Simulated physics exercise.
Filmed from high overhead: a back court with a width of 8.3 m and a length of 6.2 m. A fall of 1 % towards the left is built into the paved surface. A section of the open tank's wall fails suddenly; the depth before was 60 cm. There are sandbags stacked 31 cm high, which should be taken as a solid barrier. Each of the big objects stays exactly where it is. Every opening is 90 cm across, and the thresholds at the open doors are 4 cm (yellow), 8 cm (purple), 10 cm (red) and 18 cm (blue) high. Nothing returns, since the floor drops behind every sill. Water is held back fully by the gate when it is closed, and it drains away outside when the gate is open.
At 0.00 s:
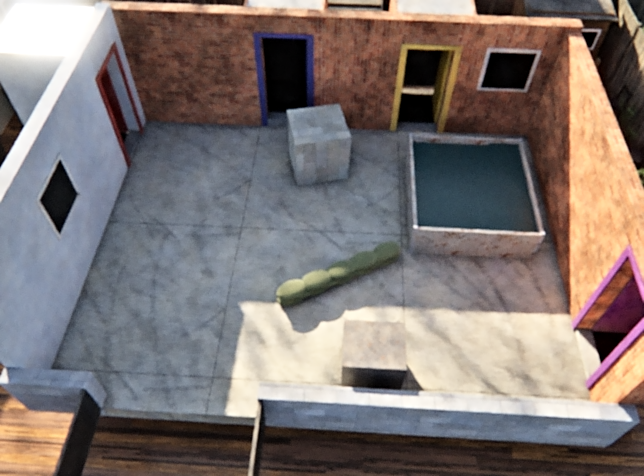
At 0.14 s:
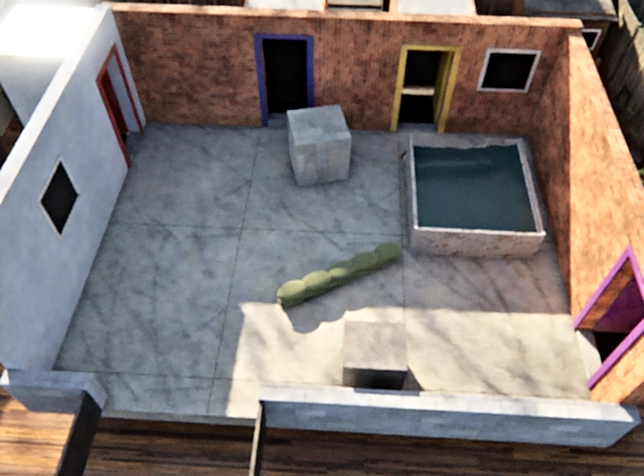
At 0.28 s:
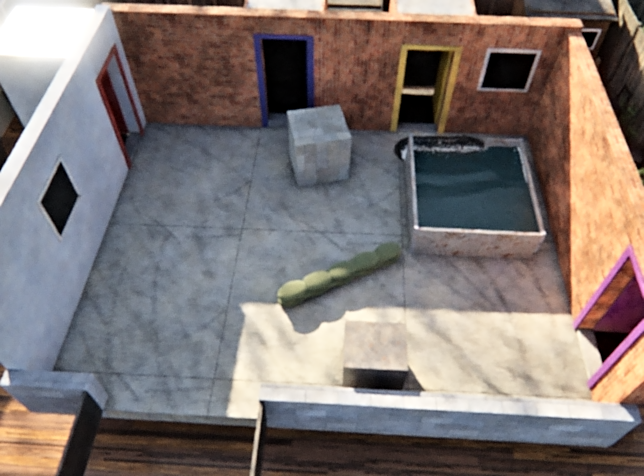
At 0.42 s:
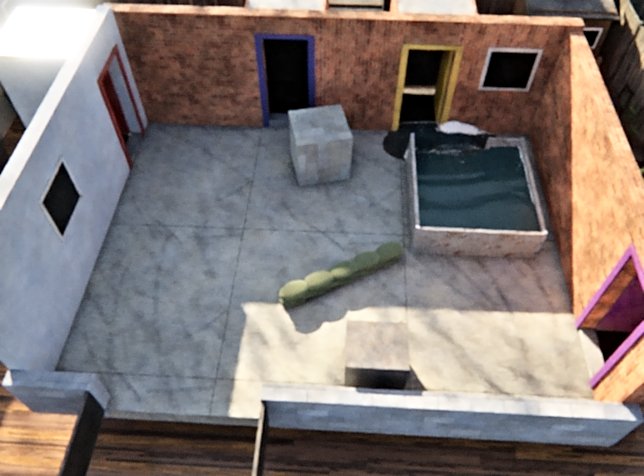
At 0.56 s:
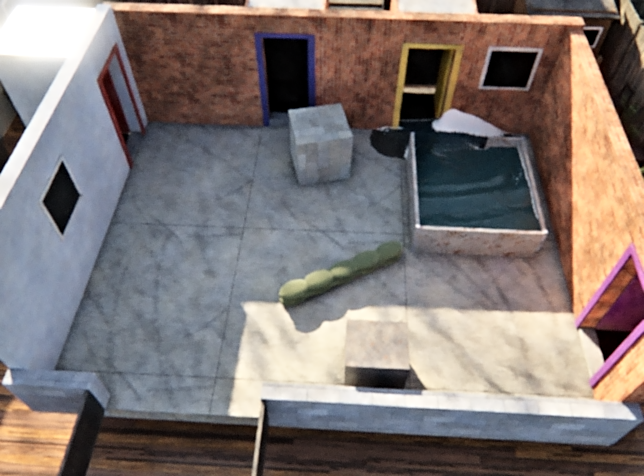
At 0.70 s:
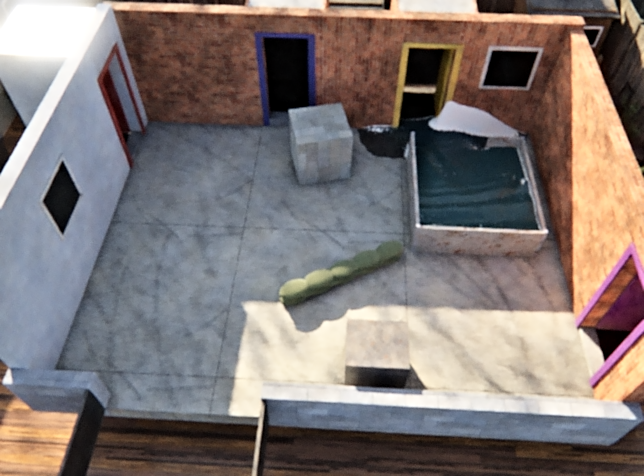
In a walled back court with an open tank, a pale block and a low green barrier, the tank's water ripples, then dark water emerges behind its far side and spreads a short way left across the paving toward the block.
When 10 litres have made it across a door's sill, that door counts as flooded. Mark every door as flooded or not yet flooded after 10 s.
After that time, yellow door: Flooded; purple door: Not yet flooded; red door: Flooded; blue door: Not yet flooded.
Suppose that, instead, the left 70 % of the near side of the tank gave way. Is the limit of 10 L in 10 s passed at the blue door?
Well, at blue it would be too little.
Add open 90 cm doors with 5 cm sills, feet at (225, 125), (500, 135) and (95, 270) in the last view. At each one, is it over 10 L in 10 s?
Result in order - not enough, more than that, not enough.
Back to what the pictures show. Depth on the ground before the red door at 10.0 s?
7.0 cm.
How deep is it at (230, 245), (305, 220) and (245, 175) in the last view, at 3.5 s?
Depth readings in turn - 0, 0, 1 cm.
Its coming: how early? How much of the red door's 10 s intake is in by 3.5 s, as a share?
Share by then: ~ 0 %.
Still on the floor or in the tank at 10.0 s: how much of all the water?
64 %.
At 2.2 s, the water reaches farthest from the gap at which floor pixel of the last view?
That lands around (253, 128) in the last picture.
After 1.4 s water covers 10 % of the floor and is deepest (46 cm) near (452, 134); yellow door 34 cm at the sill, 239 L in, purple door not reached, red door not reached, blue door not reached.
After 2.2 s water covers 15 % of the floor and is deepest (40 cm) near (452, 134); yellow door 32 cm at the sill, 477 L in, purple door not reached, red door not reached, blue door 5 cm at the sill, 0 L in.
After 3.5 s water covers 30 % of the floor and is deepest (25 cm) near (511, 136); yellow door 21 cm at the sill, 710 L in, purple door 5 cm at the sill, 0 L in, red door 14 cm at the sill, 0 L in, blue door 8 cm at the sill, 0 L in.
After 6.0 s water covers 50 % of the floor and is deepest (16 cm) near (342, 148); yellow door 15 cm at the sill, 897 L in, purple door 3 cm at the sill, 0 L in, red door 10 cm at the sill, 19 L in, blue door 5 cm at the sill, 0 L in.
After 10.0 s water covers 80 % of the floor and is deepest (10 cm) near (342, 148); yellow door 10 cm at the sill, 1017 L in, purple door 2 cm at the sill, 0 L in, red door 7 cm at the sill, 19 L in, blue door 3 cm at the sill, 0 L in.
